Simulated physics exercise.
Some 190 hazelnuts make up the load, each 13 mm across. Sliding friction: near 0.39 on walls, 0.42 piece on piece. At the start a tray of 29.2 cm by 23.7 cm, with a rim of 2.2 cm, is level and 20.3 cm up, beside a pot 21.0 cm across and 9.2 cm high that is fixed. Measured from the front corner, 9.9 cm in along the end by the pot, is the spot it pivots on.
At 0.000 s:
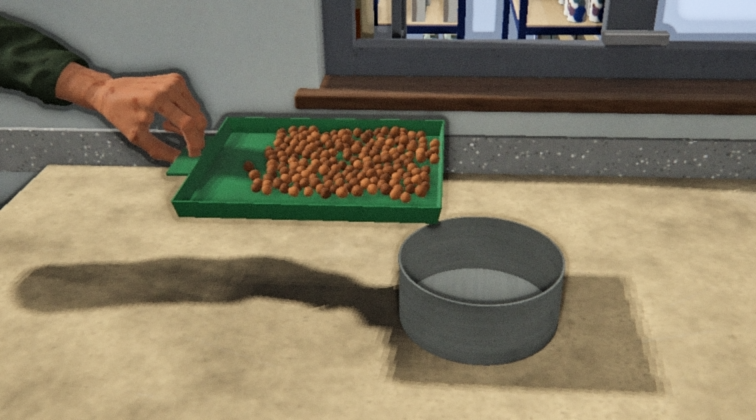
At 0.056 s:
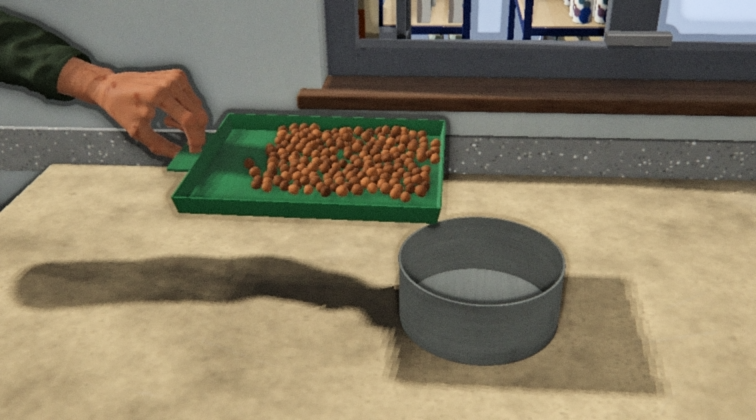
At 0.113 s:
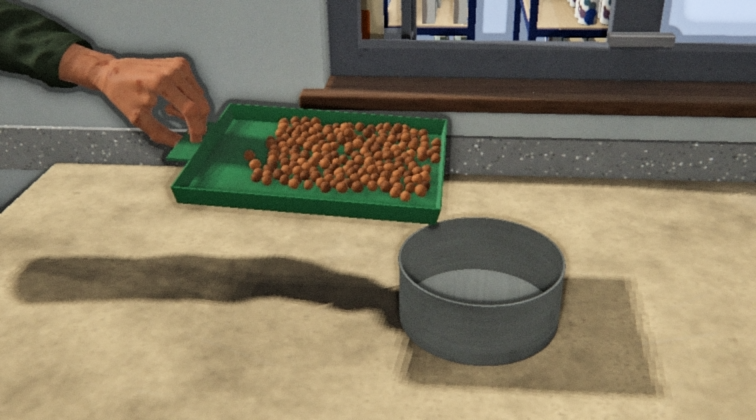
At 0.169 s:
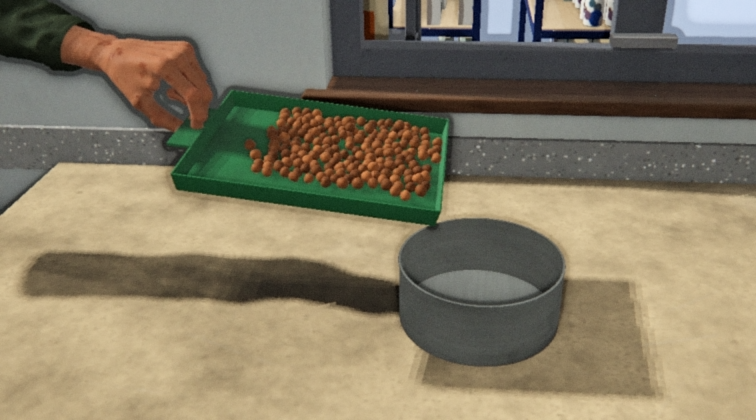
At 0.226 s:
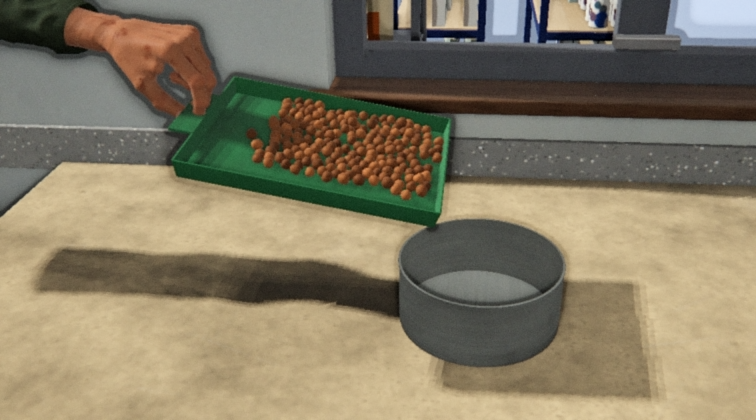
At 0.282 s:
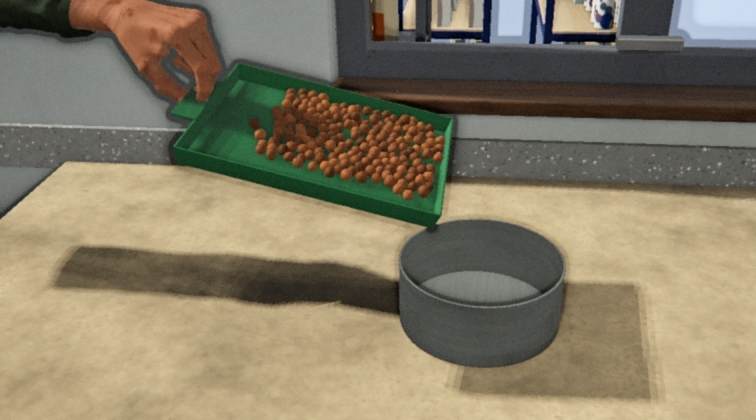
Green tray of hazelnuts tilting gradually down to the right as a hand raises its left end beside a grey pot.
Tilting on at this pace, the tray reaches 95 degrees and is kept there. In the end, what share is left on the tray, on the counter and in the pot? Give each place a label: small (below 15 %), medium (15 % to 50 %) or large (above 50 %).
Shares by place: Left on the tray small, counter medium, pot large.
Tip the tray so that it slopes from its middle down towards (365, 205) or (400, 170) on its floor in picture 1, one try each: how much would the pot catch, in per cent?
Around 35 % for the first direction, around 80 % for the second.
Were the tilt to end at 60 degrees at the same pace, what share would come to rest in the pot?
Roughly 0 percent.
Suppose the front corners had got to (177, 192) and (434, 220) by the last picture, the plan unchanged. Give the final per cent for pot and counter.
You'd end with pot at 20 and counter at 80.
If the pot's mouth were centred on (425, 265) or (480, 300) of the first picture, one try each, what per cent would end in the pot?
Roughly 55 and 80 percent.
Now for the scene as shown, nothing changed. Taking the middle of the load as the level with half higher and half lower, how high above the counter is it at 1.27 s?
Median height: Approx. 26 cm.
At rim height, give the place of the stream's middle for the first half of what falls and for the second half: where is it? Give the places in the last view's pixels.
Near (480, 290) at first, near (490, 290) afterwards.
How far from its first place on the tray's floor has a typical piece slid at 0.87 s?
It has moved some 5 cm from its start.
After 0.87 s, tilt 52 degrees; the tray holds 100 %, the pot 0 %.
After 1.27 s, tilt 78 degrees; the tray holds 100 %, the pot 0 %.
Then, at 1.75 s, tilt 95 degrees; the tray holds 5 %, the pot 55 %.
In the end, at 2.9 s, tray 0 %, counter 30 %, pot 70 %.
